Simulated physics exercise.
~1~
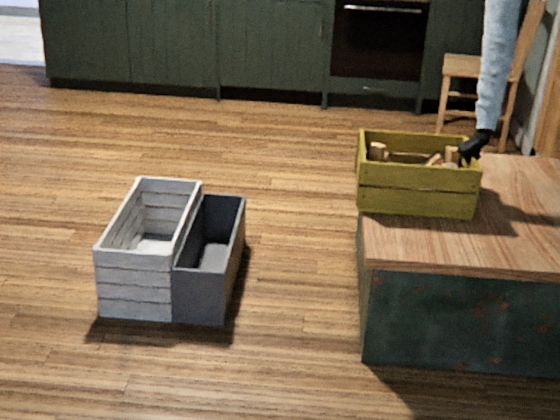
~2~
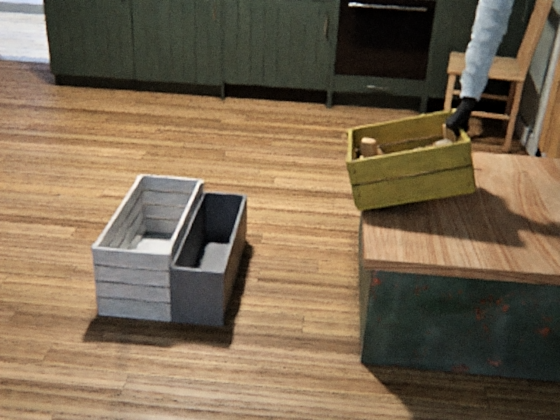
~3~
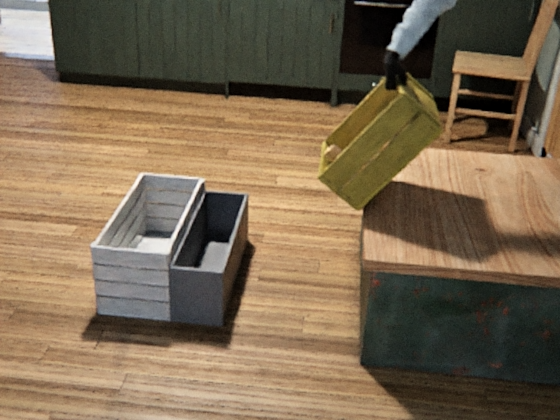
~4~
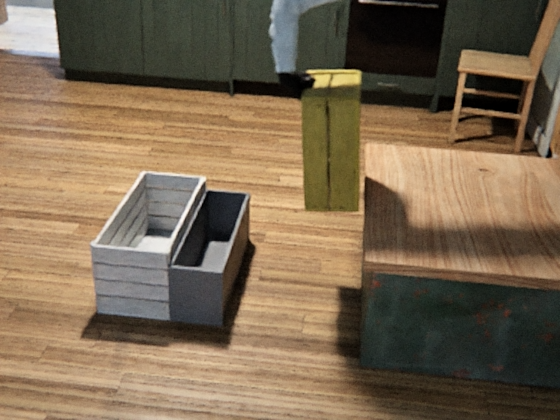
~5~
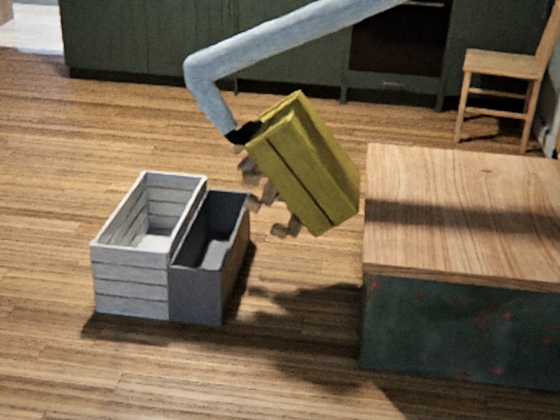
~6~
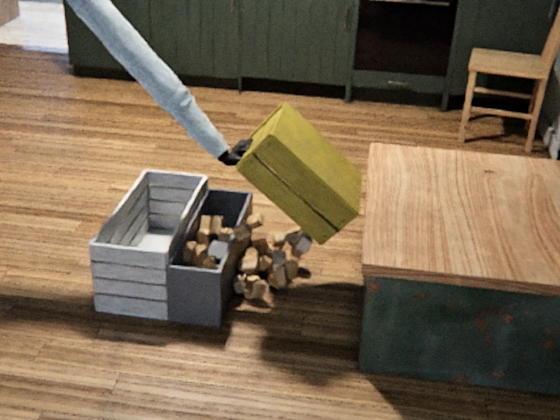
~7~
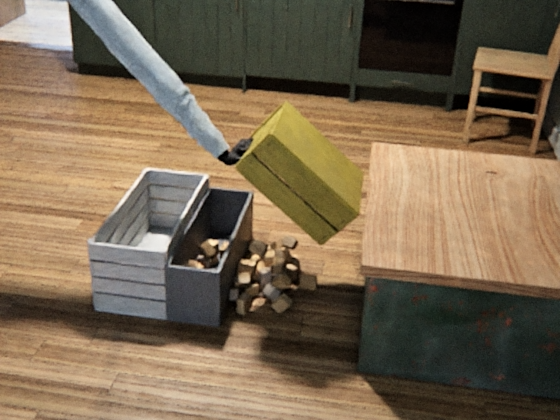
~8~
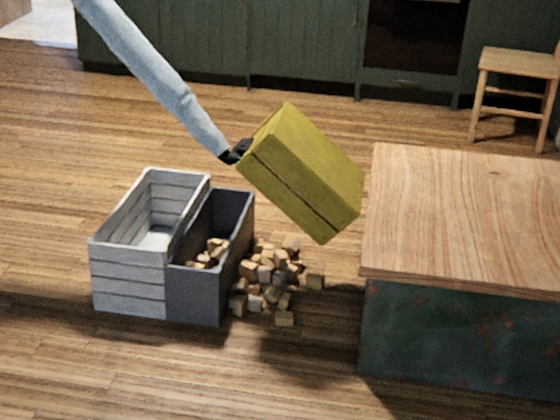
A yellow crate of small wooden blocks sits at the end of a wood-topped bench, held by a dark-gloved hand on a pale blue arm. The hand lifts and tips it leftward over the edge, toward a grey tub and a white tote on the plank floor. The crate swings past upright until its opening faces down, and blocks begin to drop out. They tumble in a cluster, some into the grey tub, more onto the floor beside it. The crate stays tilted above as most blocks settle in a heap between tub and bench, while the white tote remains empty.
